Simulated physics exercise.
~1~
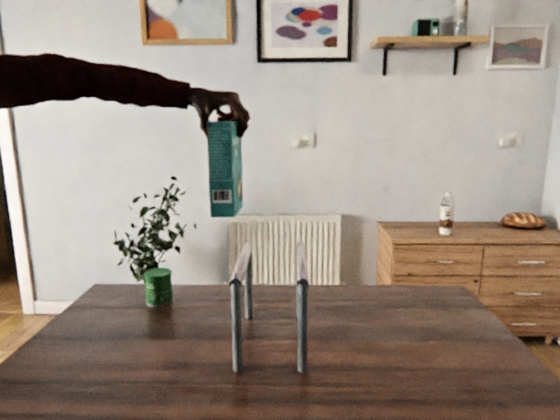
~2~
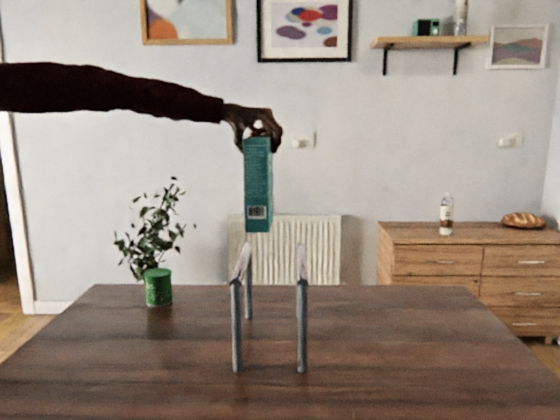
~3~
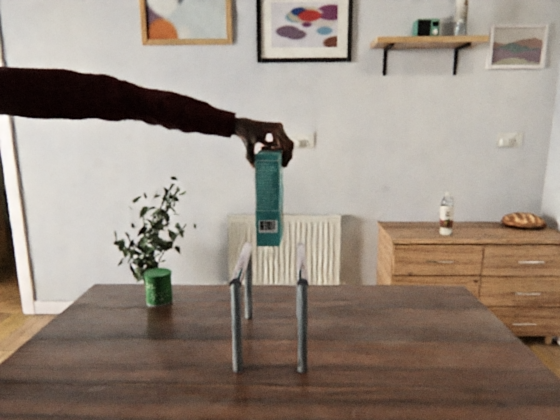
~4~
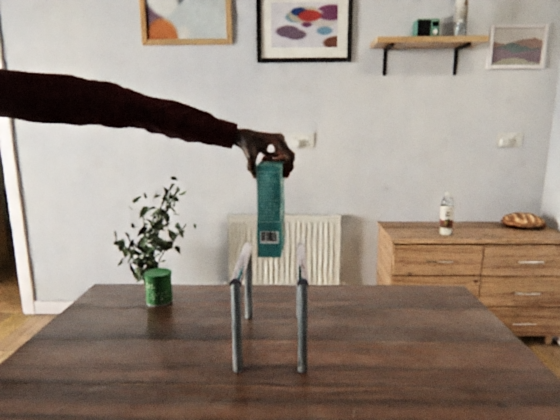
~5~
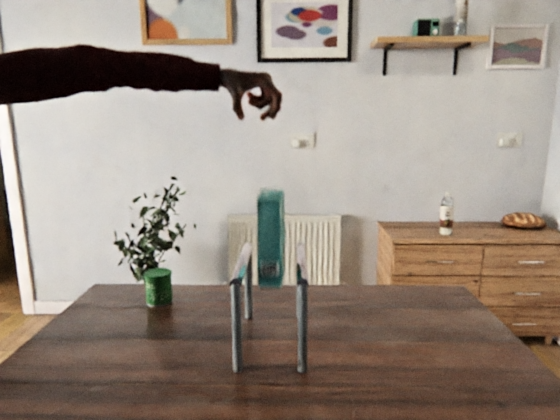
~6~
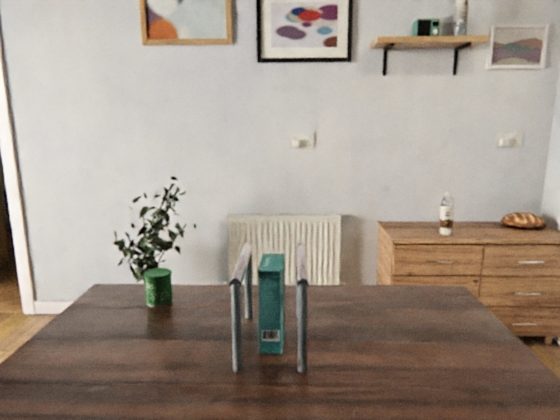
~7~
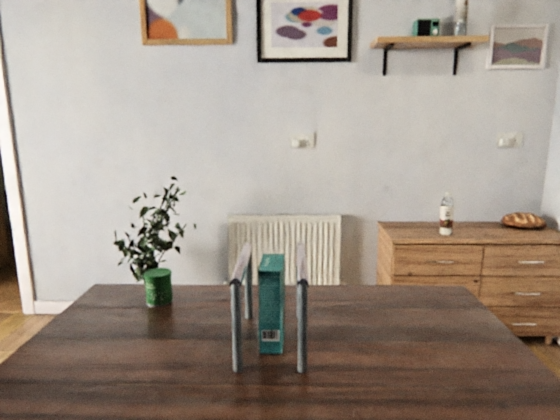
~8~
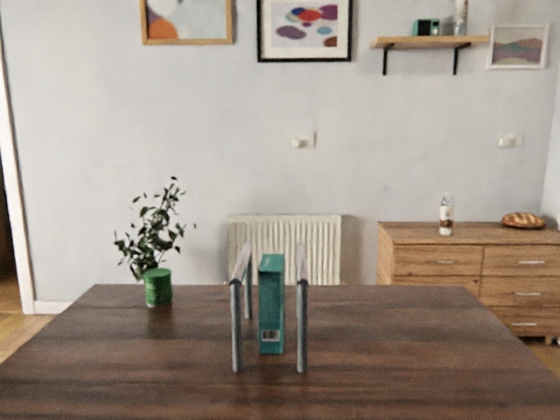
Turquoise packet held upright by a hand moving right and down, then released, dropping between two ledges and standing on the table.
